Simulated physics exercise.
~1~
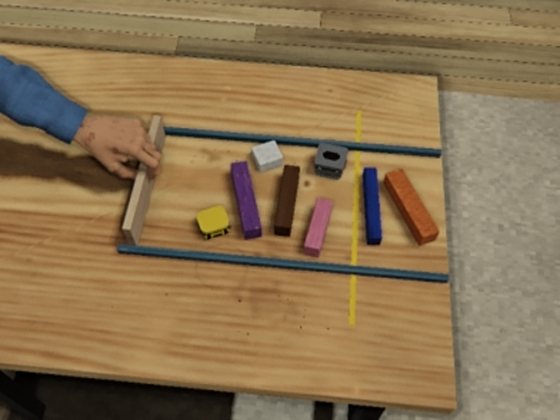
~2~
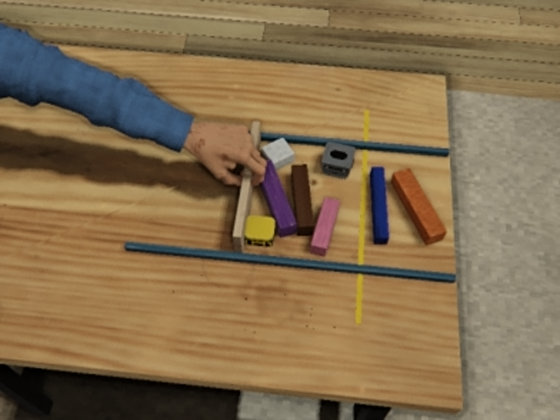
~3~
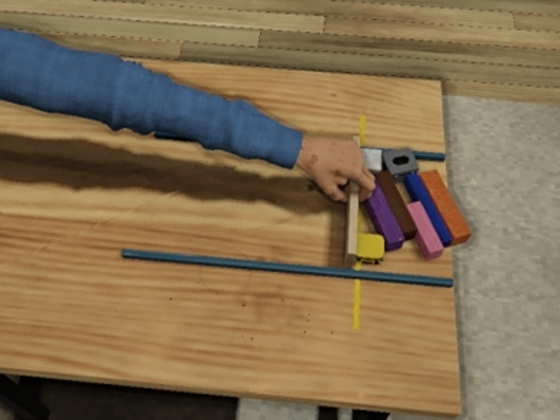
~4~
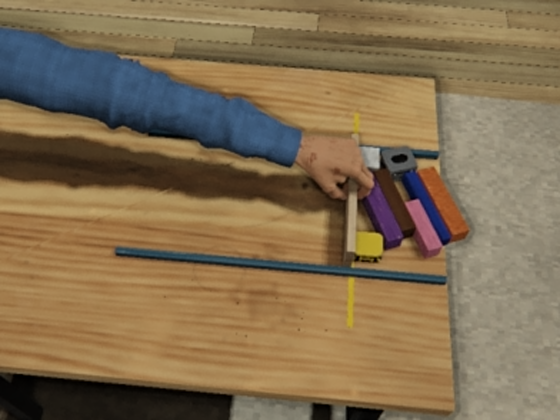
Hand sliding an upright board rightward along a channel, bunching coloured bars and blocks at the table's end, none falling off.
